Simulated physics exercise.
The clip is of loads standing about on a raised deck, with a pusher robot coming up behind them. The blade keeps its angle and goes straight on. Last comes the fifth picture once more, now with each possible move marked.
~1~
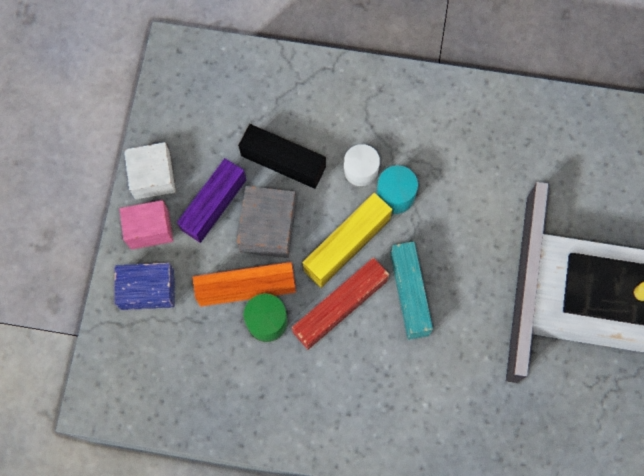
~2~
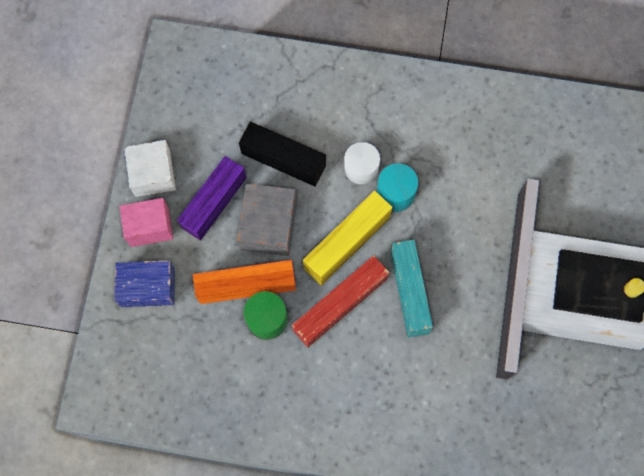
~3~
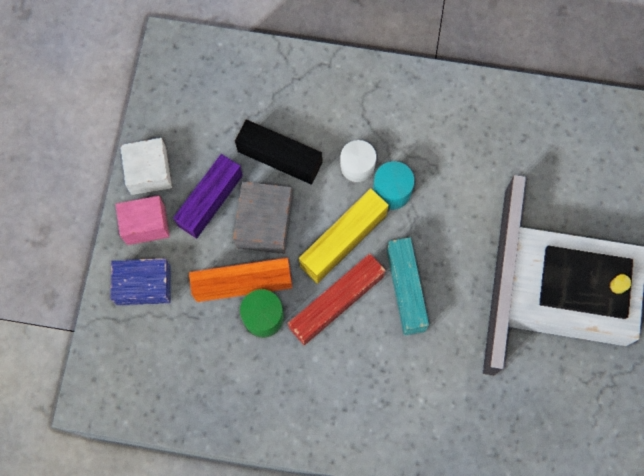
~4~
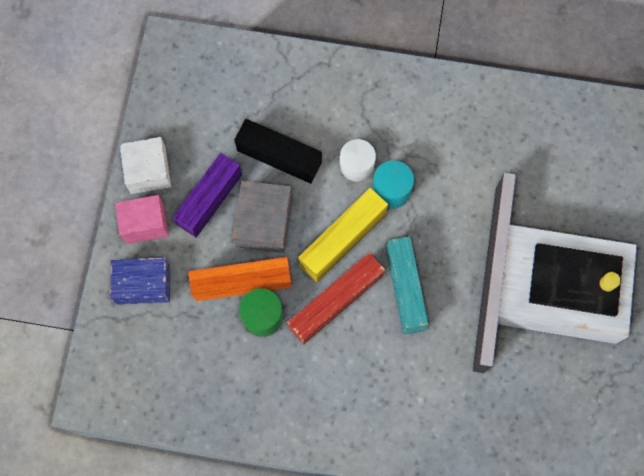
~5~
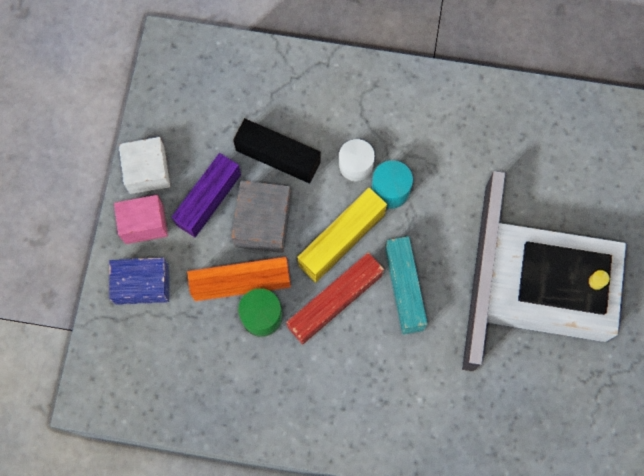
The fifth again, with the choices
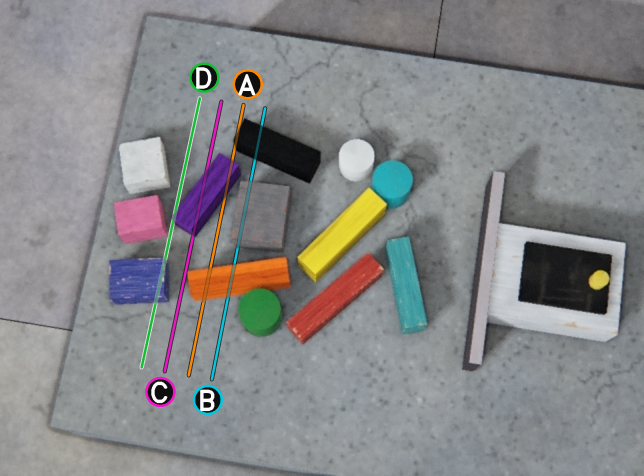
A white pusher robot with a flat front plate slid slowly left across a gray deck, drawing nearer to a group of colorful blocks, sticks and round canisters that stayed still.
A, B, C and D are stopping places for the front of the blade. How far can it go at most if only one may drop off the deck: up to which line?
As far as mark B.
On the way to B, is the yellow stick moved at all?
By then, yes.
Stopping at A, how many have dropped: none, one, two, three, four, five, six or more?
In all, two.
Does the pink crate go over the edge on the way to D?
Yes.
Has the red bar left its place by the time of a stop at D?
Yes.
On the marked copy, A at (217, 235); B at (240, 239); C at (194, 231); D at (172, 228).
Taking B. A third of the way, robot (469, 262); turquoise canister (382, 183); red bar (324, 300).
Two thirds of the way, robot (379, 248); blue crate (132, 285); purple stick (199, 189).
When it is over, robot (310, 237); white crate (115, 146); blue crate (92, 278); none fallen.
As for the rest, A drops two; C drops two; D drops five.
